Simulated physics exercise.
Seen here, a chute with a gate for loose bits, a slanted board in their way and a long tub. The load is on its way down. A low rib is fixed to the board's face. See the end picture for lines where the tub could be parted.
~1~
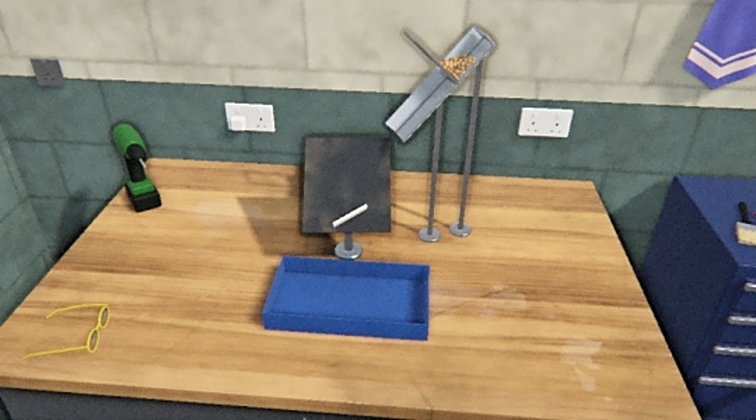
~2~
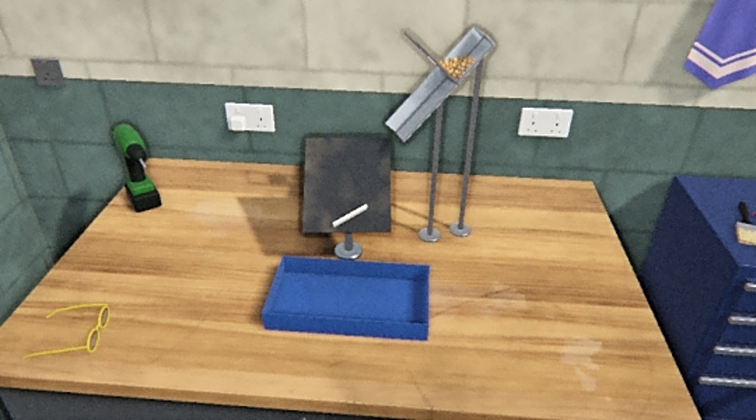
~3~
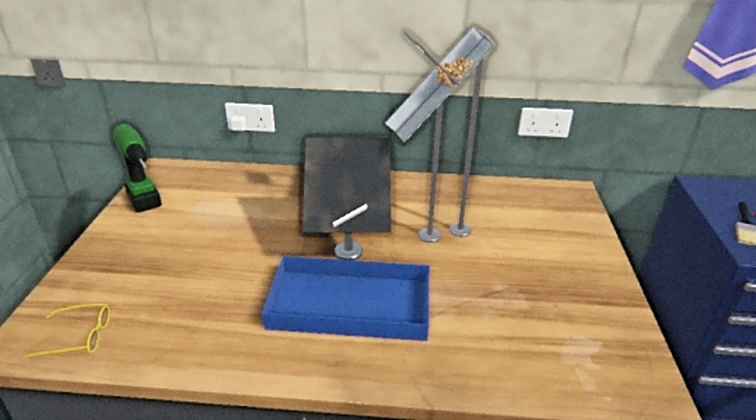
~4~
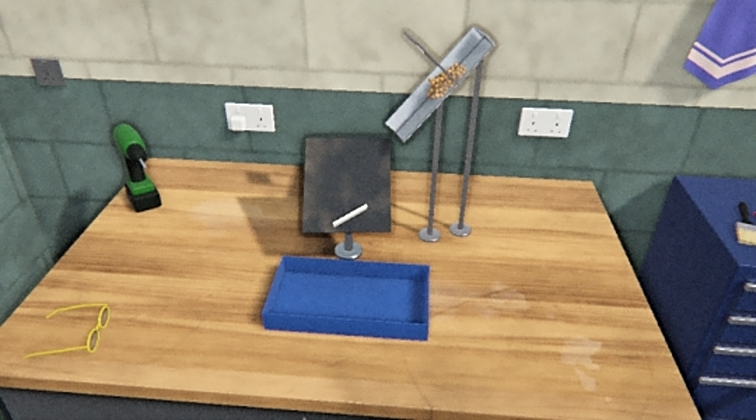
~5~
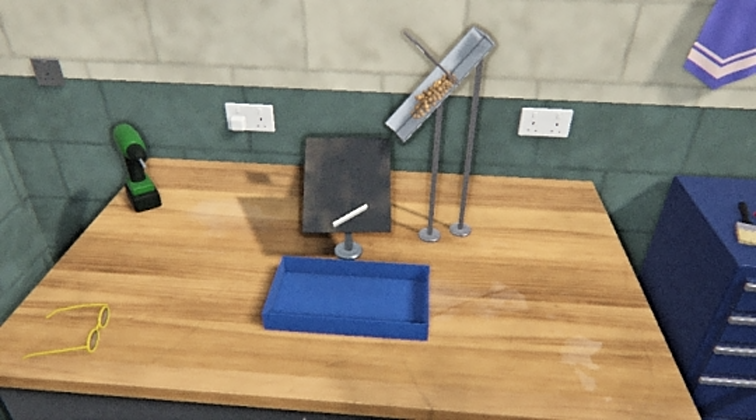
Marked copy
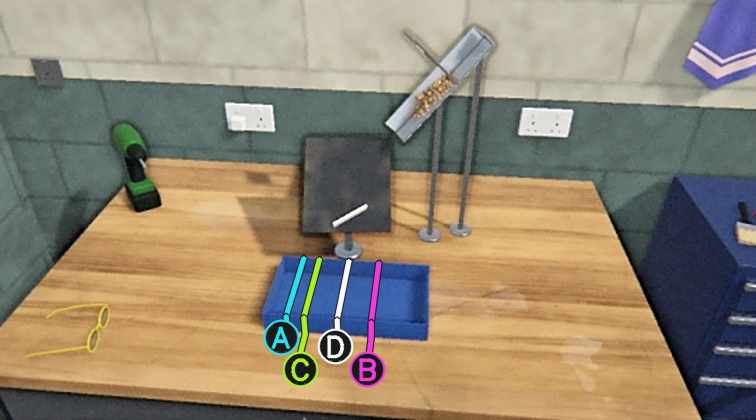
A wooden workbench stands against a wall of cream and green blocks, seen from above and in front by a camera that stays still. A green drill and yellow glasses lie on the left, a blue tub sits in front of a dark slanted board with a white rib, and a grey chute on two poles slopes down leftward. Small orange-brown beads bunched high in the chute slide partway down it, spreading into a longer streak.
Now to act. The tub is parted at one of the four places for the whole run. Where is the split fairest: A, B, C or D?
I would pick line A.
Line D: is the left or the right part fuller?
More lands on the left.
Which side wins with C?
The left side.
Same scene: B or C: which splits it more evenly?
The answer is C.
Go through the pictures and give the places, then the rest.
Load behind the gate near (454, 67), round wooden beads; lip of the chute near (399, 137), sloping fairly steeply, in the first frame.
Middle of the board near (347, 184), tilted fairly steeply; middle of its low edge near (347, 232); of its high edge near (348, 138), in the second frame.
Front corners of the tub near (263, 313) and (429, 325), empty; front of the load near (443, 82), in the third frame.
Middle of the load near (444, 79); its front near (432, 98), close to a third of the way to the lip; rib from (367, 205) to (334, 224), in the fourth frame.
Middle of the load near (433, 91); its front near (415, 117), close to two thirds of the way to the lip, in the fifth frame.
On the marked copy, line A crosses the front rim at (286, 315); line B crosses the front rim at (371, 321); line C crosses the front rim at (304, 316); line D crosses the front rim at (337, 318).
With A, of what is caught, close to two thirds on the left of the divider, close to a third on the right.
With B, of what is caught, all but a few on the left of the divider, only a few on the right.
With C, of what is caught, the bulk on the left of the divider, close to a quarter on the right.
With D, of what is caught, all but a few on the left of the divider, only a few on the right.
